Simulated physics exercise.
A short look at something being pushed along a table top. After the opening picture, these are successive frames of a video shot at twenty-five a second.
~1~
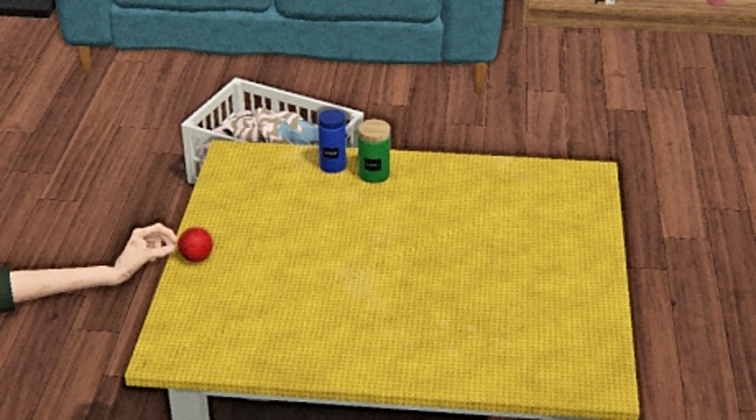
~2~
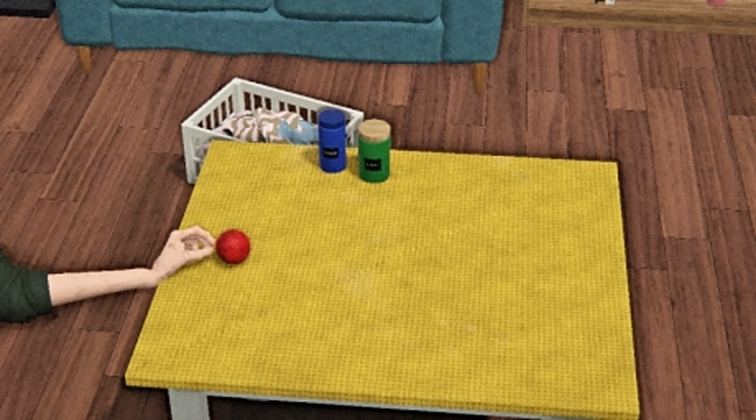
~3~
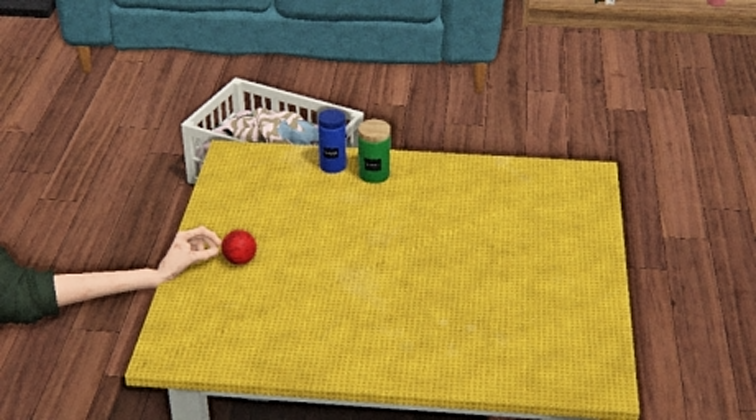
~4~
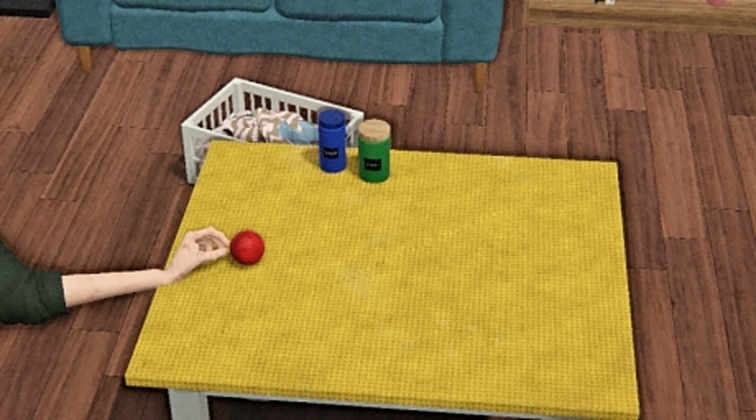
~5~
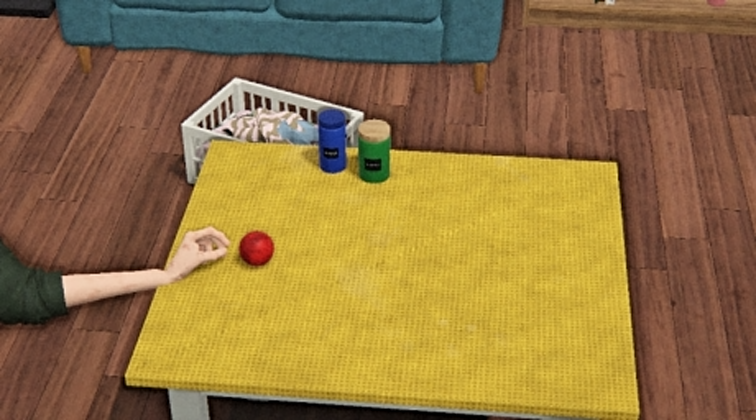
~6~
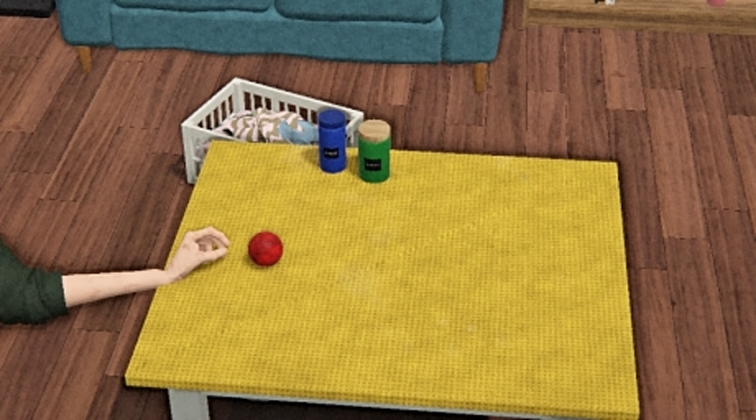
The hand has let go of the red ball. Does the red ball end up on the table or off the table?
The red ball remains on top.
Then, 0.10 s on from there, red ball shifted about its own width near (286, 250).
Then, 0.30 s on from there, red ball shifted well along near (320, 253).
Then, 0.40 s on from there, red ball shifted well along near (334, 253).
Then, 0.70 s on from there, red ball shifted well along near (359, 255).
In the end, moved from the start, red ball. At the end, from the last picture's camera, red ball near (363, 255).
